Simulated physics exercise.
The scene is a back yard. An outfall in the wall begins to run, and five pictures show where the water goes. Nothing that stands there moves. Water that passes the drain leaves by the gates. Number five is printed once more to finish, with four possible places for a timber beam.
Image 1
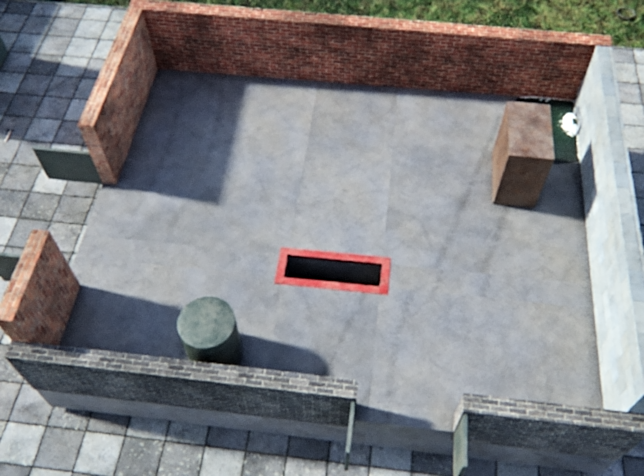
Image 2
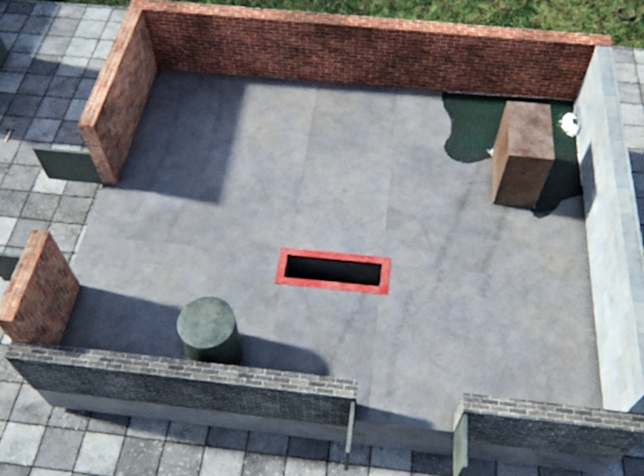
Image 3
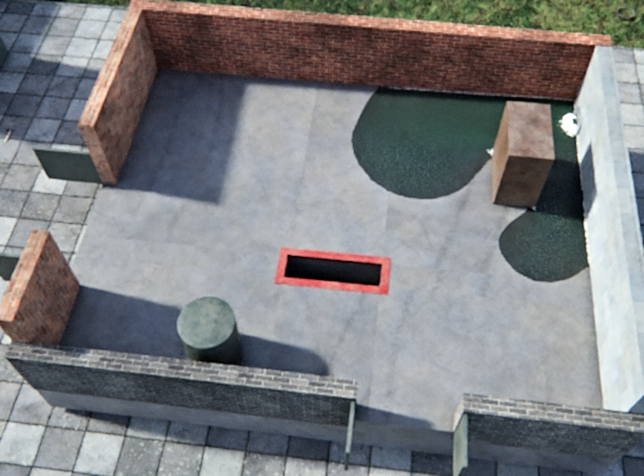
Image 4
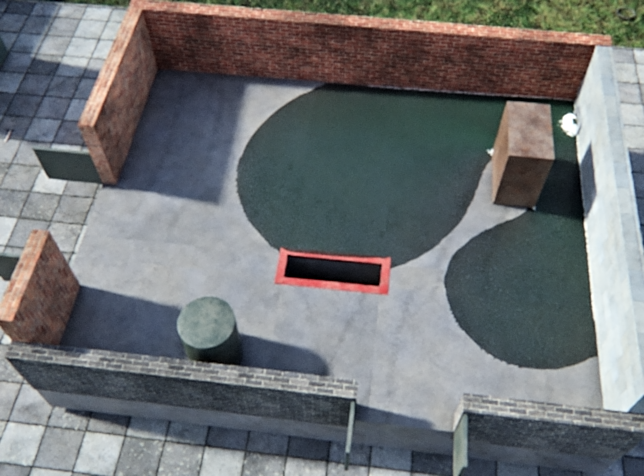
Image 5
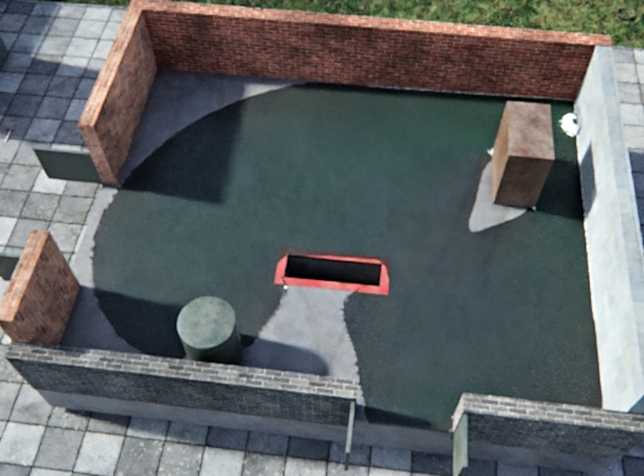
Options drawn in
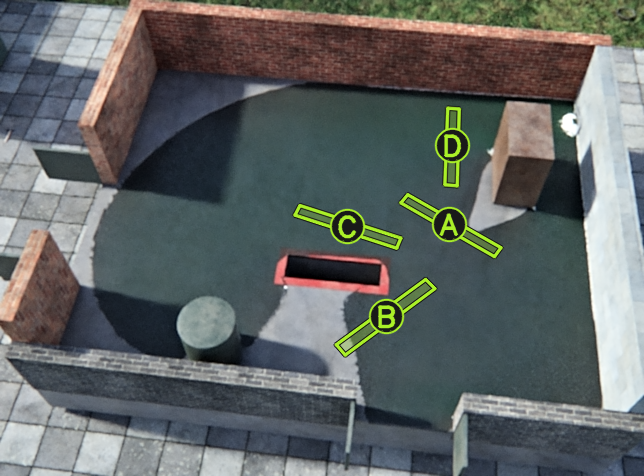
The clip opens on a walled yard, mostly dry, with dark green water in the upper right corner behind a brown block. The water spreads around both sides of the block and widens leftward and downward, reaching the red-rimmed drain, then surrounds much of it and covers most of the ground.
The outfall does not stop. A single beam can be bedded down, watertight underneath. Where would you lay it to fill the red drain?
The answer is place B.
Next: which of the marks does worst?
Here it is place C.
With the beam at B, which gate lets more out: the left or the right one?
More leaves on the left.
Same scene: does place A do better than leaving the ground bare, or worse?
Place A is worse.
On the marked copy, A from (404, 198) to (497, 252); B from (340, 349) to (430, 284); C from (297, 210) to (398, 243); D from (451, 185) to (453, 108).
With A, about 17 % of the stream runs into the red drain, about 80 % out by the gates.
With B, about 23 % of the stream runs into the red drain, about 74 % out by the gates.
With C, about 4 % of the stream runs into the red drain, about 93 % out by the gates.
With D, about 14 % of the stream runs into the red drain, about 84 % out by the gates.
